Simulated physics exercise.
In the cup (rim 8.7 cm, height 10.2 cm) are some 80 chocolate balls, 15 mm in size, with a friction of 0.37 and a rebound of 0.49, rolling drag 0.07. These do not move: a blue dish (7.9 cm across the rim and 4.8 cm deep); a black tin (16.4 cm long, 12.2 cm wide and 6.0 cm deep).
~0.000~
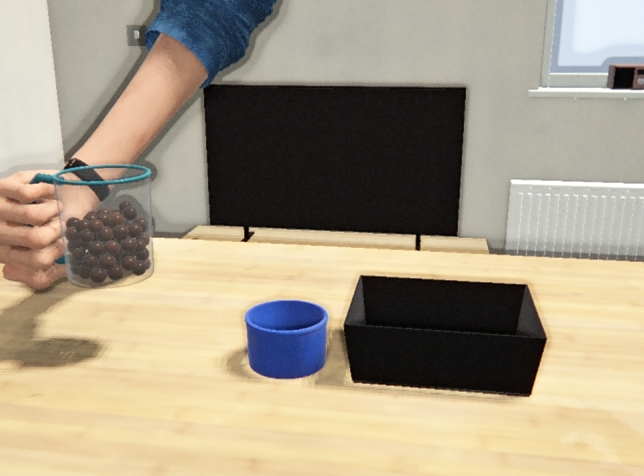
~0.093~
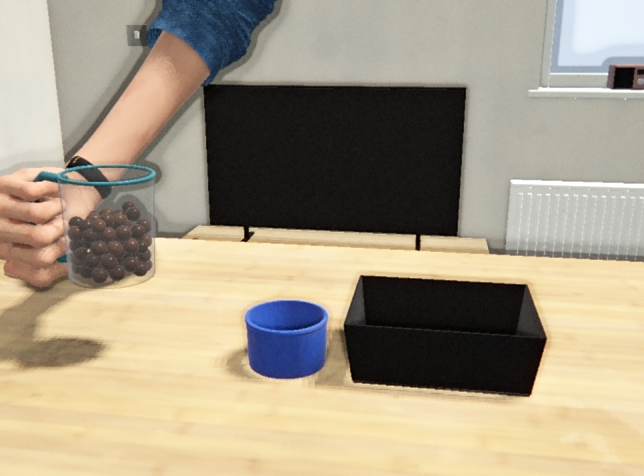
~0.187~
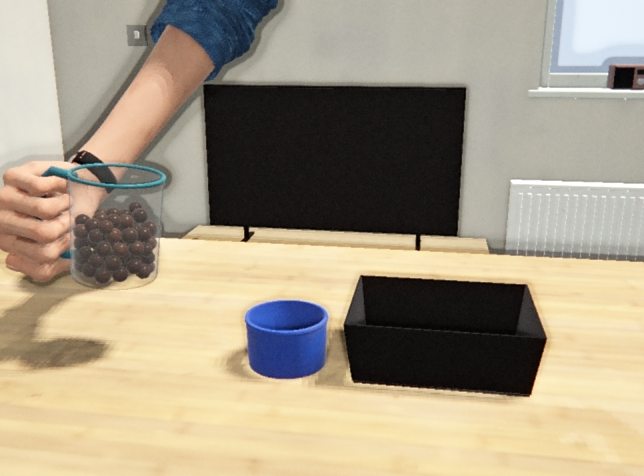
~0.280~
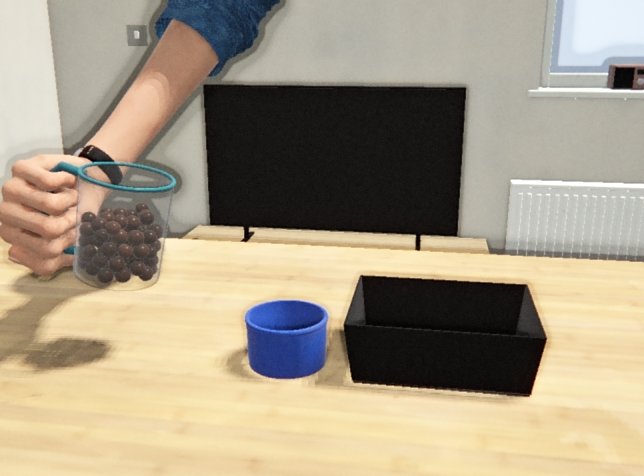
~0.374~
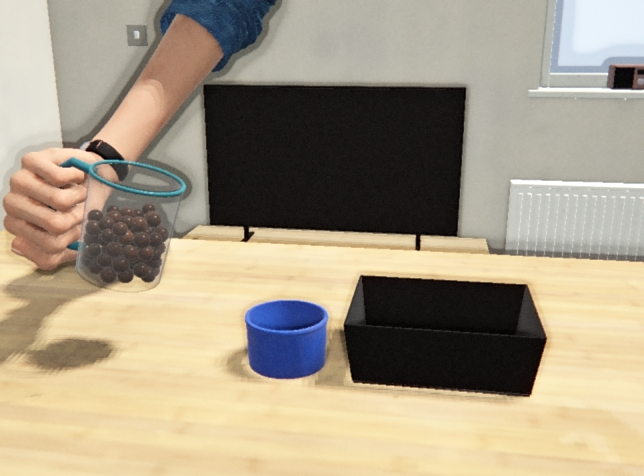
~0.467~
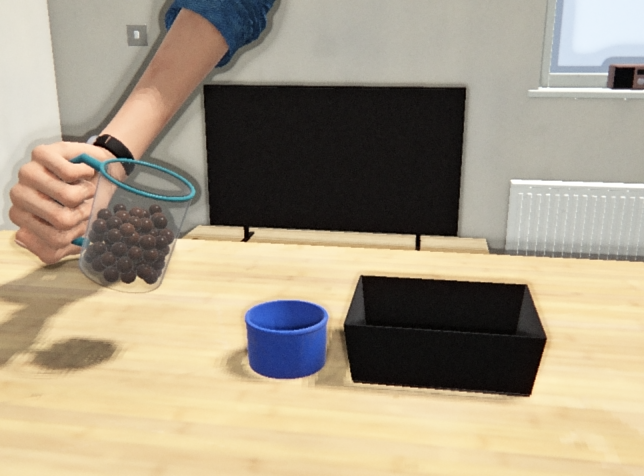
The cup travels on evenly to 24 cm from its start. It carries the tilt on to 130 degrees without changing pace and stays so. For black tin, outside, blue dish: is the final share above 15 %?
In the black tin: Below; outside everything: Above; in the blue dish: Above.
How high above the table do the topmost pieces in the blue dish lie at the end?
About 3.5 cm.
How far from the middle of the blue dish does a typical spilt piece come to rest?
About 8 cm.
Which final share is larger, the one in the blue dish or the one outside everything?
The larger share is outside everything.
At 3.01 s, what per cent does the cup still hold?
Roughly 0 per cent.
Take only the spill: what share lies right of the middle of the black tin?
Some 10 per cent.
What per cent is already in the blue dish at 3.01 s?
About 35 per cent by then.
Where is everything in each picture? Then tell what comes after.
Cup at (105, 200); tilt 0 degrees; moved 0.0 cm; lip at (145, 176); top of the load at (117, 216); blue dish at (287, 315); black tin at (442, 303), in the first frame.
Cup at (109, 200); tilt 2 degrees; moved 0.3 cm; lip at (150, 177); top of the load at (119, 216), in the second frame.
Cup at (117, 203); tilt 6 degrees; moved 0.9 cm; low side right; lip at (160, 182); top of the load at (125, 216), in the third frame.
Cup at (125, 205); tilt 11 degrees; moved 1.6 cm; low side right; lip at (170, 186); top of the load at (146, 217), in the fourth frame.
Cup at (132, 207); tilt 16 degrees; moved 2.2 cm; low side right; lip at (180, 191); top of the load at (96, 217), in the fifth frame.
Cup at (140, 210); tilt 21 degrees; moved 2.9 cm; low side right; lip at (190, 197); top of the load at (105, 216); blue dish at (287, 315); black tin at (442, 303). It turns about 50 degrees a second, in the sixth frame.
After 1.44 s, tilt 71 degrees; cup 100 %; middle of all pieces near (185, 240).
After 2.26 s, tilt 112 degrees; blue dish 25 %, outside 10 %, black tin 5 %, cup 55 %, in the air 5 %; middle of all pieces near (285, 287).
Then, at 3.01 s, tilt 130 degrees; blue dish 35 %, outside 60 %, black tin 5 %; middle of all pieces near (331, 358).
After 3.72 s, tilt 130 degrees; blue dish 35 %, outside 60 %, black tin 5 %; middle of all pieces near (334, 357).
In the end, at 4.3 s, blue dish 35 %, outside 60 %, black tin 5 %, cup 0 %.
